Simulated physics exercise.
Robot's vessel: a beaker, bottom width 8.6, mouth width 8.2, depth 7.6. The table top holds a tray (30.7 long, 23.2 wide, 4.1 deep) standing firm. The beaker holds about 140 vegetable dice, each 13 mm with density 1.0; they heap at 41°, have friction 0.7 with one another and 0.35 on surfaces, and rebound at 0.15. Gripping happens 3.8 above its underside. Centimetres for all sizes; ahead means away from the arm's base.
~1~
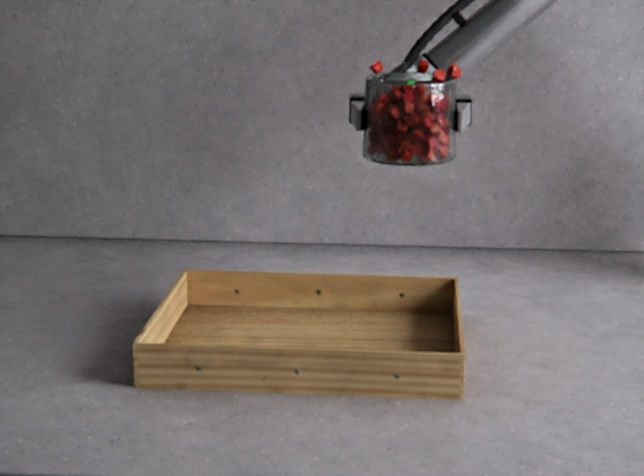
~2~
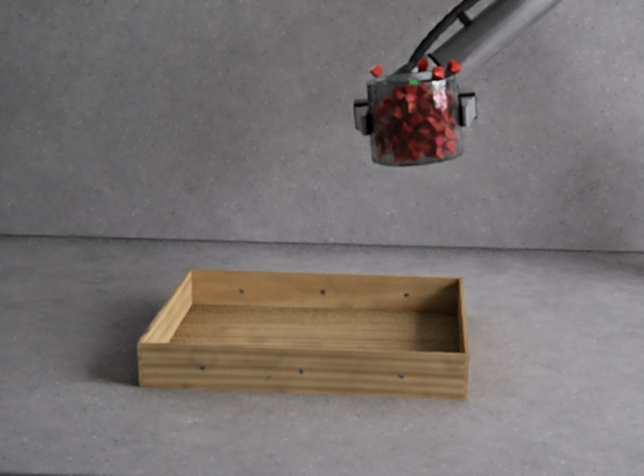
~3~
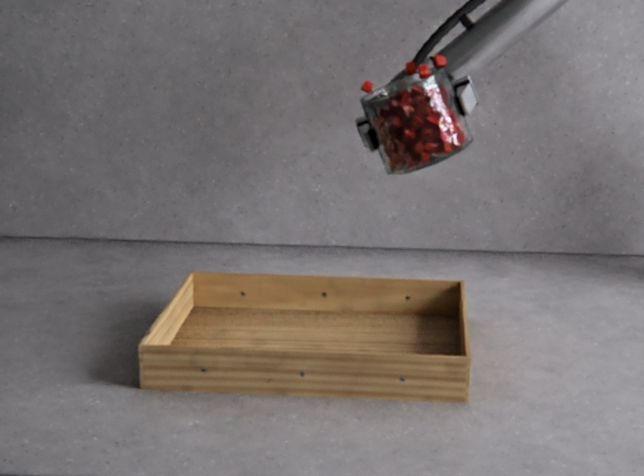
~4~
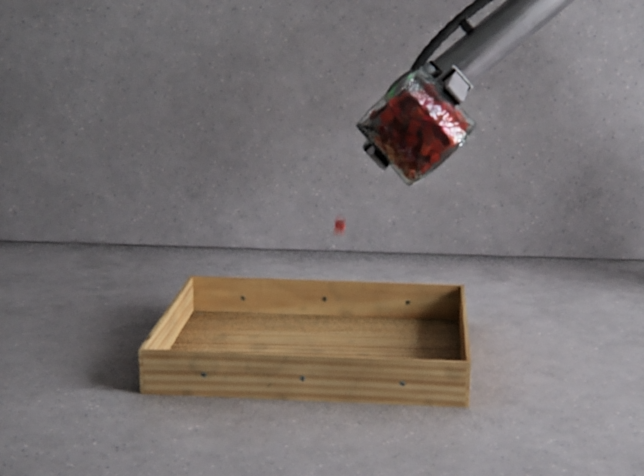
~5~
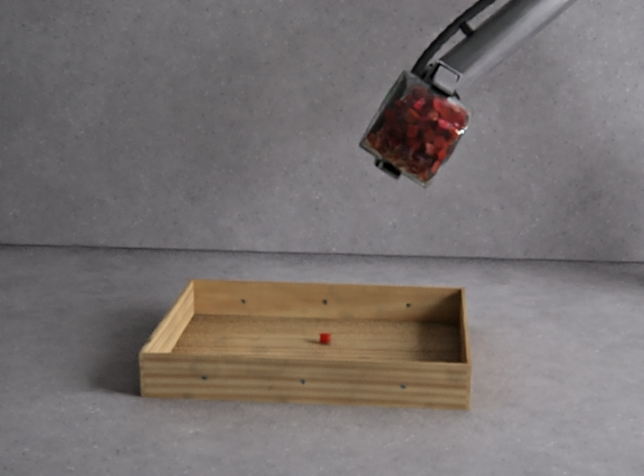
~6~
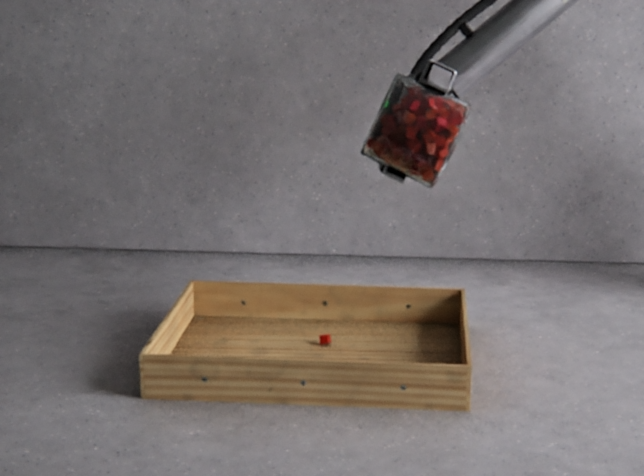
Against a plain grey wall, a robot arm holds a clear beaker heaped with red vegetable dice above a wooden tray, then tilts it steeply to the left, and a single piece drops into the tray while the rest stay inside.
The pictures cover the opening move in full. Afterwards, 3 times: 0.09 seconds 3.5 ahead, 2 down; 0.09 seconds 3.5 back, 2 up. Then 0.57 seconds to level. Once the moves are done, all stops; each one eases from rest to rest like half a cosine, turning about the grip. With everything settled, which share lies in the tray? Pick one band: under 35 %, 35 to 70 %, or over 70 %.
Under 35 %.
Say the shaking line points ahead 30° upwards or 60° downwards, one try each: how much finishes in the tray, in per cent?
Result: Approx. 85 % and 15 %, one try each.
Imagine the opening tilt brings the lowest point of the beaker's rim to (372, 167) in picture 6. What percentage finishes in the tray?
It comes out near 60 percent.
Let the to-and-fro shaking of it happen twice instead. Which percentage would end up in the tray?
I'd expect close to 20 per cent then.
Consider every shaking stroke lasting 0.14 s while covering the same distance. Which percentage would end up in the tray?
I'd expect close to 10 in a hundred.
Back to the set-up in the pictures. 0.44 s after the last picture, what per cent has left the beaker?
Roughly 20 per cent by then.
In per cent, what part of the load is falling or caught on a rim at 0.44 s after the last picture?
That comes to about 6 per cent, more or less.
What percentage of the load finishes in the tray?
About 25 %.
Then, 0.44 s after the last picture, tilted 66° forward, highest piece 25 above the table; 111 in the beaker, 18 in the tray, 1 on the table or floor, 8 in flight or on a rim.
Then, 0.89 s after the last picture, tilted 22° forward, highest piece 26 above the table; 102 in the beaker, 35 in the tray, 1 on the table or floor.
Then, 1.31 s after the last picture, level, highest piece 28 above the table; 102 in the beaker, 35 in the tray, 1 on the table or floor.
Then, 2.36 s after the last picture, level, highest piece 28 above the table; 102 in the beaker, 35 in the tray, 1 on the table or floor.
Final count, 102 in the beaker, 35 in the tray, 1 on the table or floor. That is 25 % in the tray.
